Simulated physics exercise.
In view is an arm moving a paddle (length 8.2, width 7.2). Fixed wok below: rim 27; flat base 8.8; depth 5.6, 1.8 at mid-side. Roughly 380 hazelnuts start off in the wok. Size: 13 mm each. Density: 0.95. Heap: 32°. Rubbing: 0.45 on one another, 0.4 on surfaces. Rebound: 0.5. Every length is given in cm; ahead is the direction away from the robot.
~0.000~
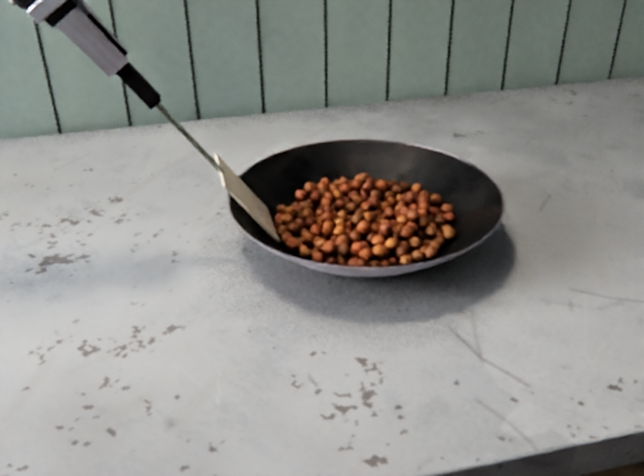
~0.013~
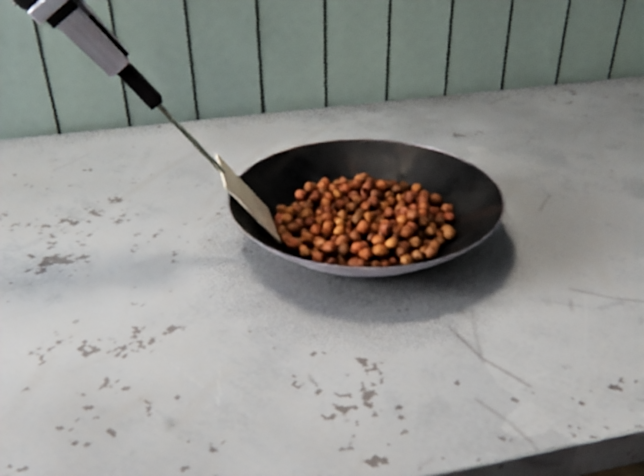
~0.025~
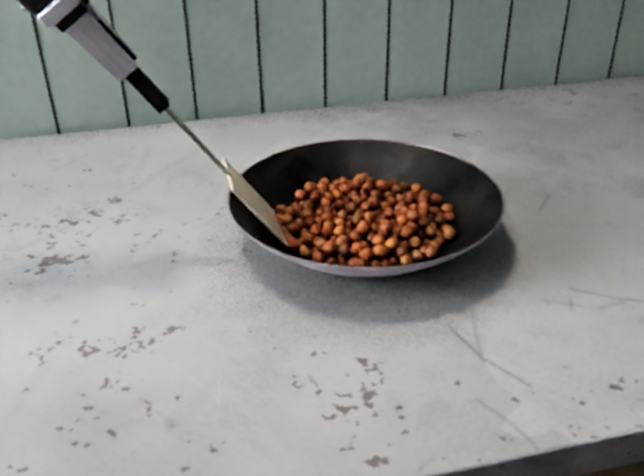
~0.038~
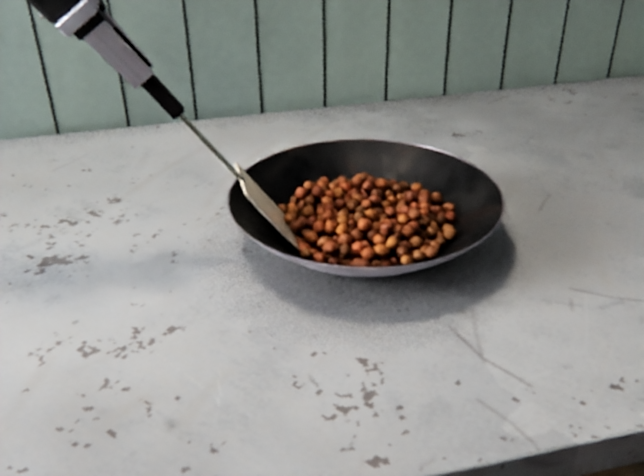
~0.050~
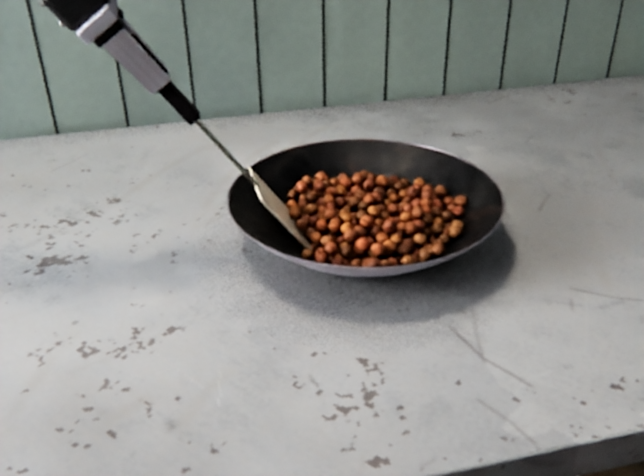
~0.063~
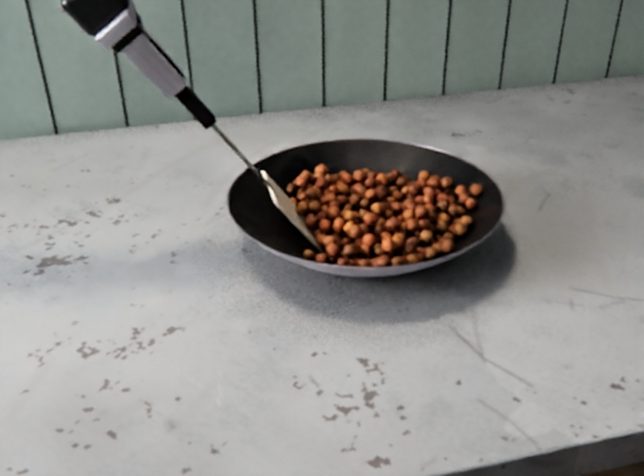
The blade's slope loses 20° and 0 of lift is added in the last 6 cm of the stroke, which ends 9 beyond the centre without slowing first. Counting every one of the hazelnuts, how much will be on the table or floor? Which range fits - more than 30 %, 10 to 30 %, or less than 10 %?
The range that fits is more than 30 %.
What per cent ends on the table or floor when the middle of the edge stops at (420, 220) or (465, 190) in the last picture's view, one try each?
First try about 15 percent, second about 50 percent.
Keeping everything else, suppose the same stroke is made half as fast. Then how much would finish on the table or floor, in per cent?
15 per cent, roughly.
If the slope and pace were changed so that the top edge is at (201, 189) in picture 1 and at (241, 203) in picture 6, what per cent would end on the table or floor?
My guess would be close to 25 per cent.
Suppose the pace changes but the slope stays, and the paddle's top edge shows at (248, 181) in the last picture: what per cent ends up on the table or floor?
Roughly 20 per cent.
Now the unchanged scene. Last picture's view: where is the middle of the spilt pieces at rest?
Around pixel (564, 208).
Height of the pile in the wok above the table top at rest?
Some 6.5 cm above the table.
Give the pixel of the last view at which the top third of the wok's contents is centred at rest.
Centre: Roughly (442, 195).
After 0.11 s, sloping 55°, highest piece 9 above the table; 375 in the wok, 4 on the blade or in flight.
After 0.15 s, sloping 50°, highest piece 10 above the table; 371 in the wok, 8 on the blade or in flight.
After 0.37 s, sloping 35°, highest piece 7 above the table; 234 in the wok, 124 on the table or floor, 21 on the blade or in flight.
After 1.42 s, sloping 35°, highest piece 6 above the table; 234 in the wok, 145 on the table or floor.
At rest, 234 in the wok, 145 on the table or floor. That is 38 % on the table or floor.
